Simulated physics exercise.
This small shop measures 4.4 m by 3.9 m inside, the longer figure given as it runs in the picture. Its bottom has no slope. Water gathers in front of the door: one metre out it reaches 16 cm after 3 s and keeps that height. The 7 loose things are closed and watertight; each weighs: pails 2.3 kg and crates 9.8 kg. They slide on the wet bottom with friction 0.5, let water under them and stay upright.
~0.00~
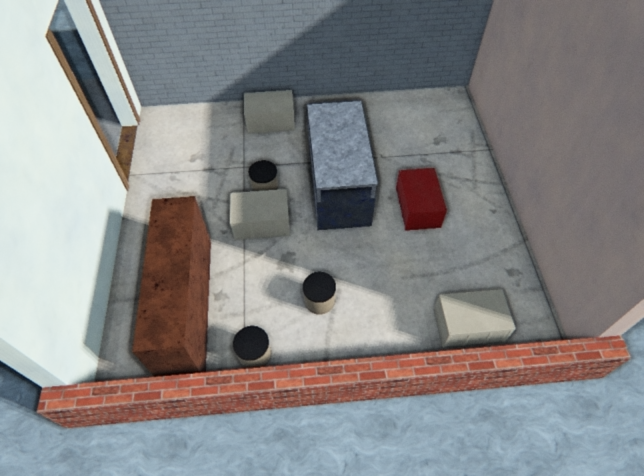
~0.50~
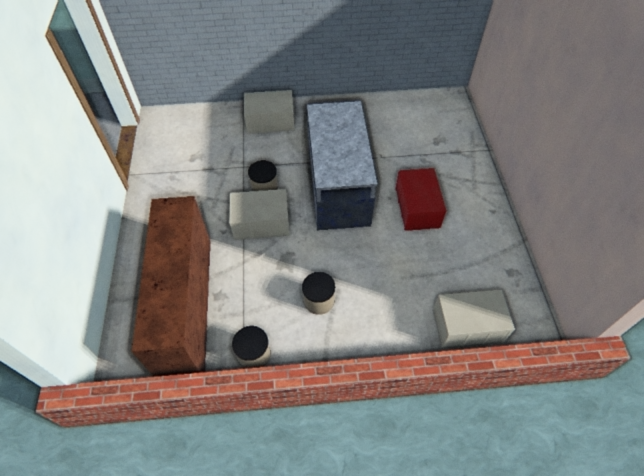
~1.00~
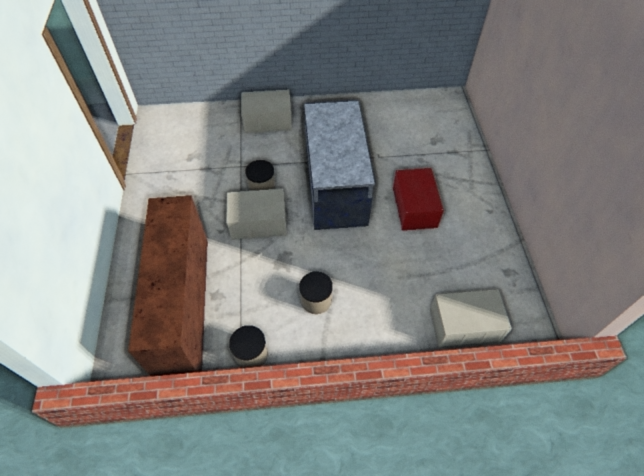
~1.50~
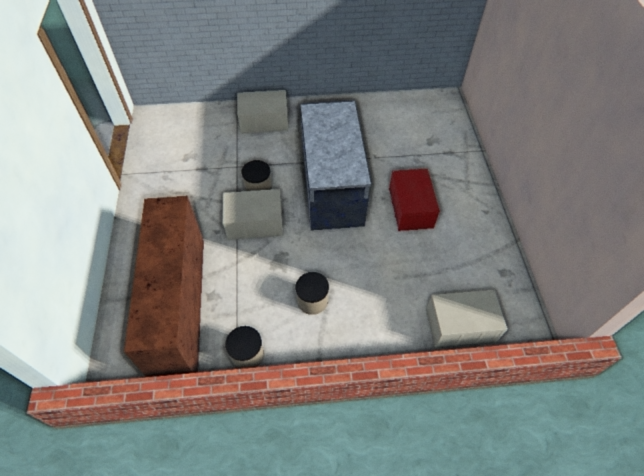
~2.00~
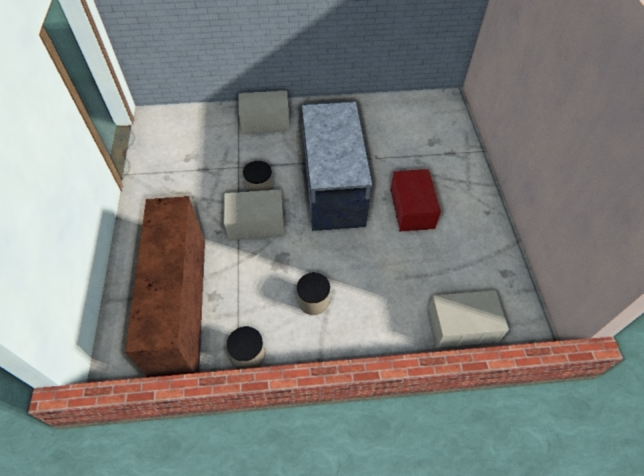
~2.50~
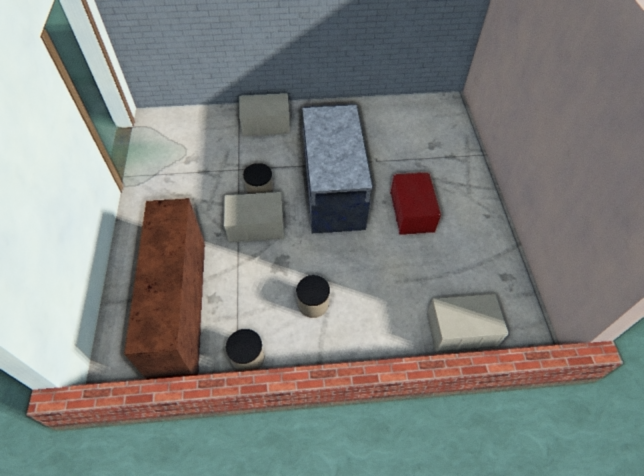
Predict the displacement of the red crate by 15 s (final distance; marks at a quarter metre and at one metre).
Red crate slides a little.
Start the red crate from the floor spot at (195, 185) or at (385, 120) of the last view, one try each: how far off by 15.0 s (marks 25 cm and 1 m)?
In turn: It ends far away; it travels far.
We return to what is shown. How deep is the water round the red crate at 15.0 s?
Roughly 6 cm.
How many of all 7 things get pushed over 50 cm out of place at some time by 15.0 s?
That makes 6.
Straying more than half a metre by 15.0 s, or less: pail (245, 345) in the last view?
Answer: Under.
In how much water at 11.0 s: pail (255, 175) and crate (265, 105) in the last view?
Roughly 3 and 7 cm.
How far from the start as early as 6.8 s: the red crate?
Roughly 0 cm by then.
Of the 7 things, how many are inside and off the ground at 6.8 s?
0 of them.
After 3.5 s the red crate is near (417, 194), 0.0 m from its start, aground; 0 afloat.
After 6.8 s the red crate is near (417, 194), 0.0 m from its start, aground; 0 afloat.
After 11.0 s the red crate is near (415, 195), 0.0 m from its start, aground; 6 afloat.
After 15.0 s the red crate is near (420, 155), 0.6 m from its start, afloat; 7 afloat.
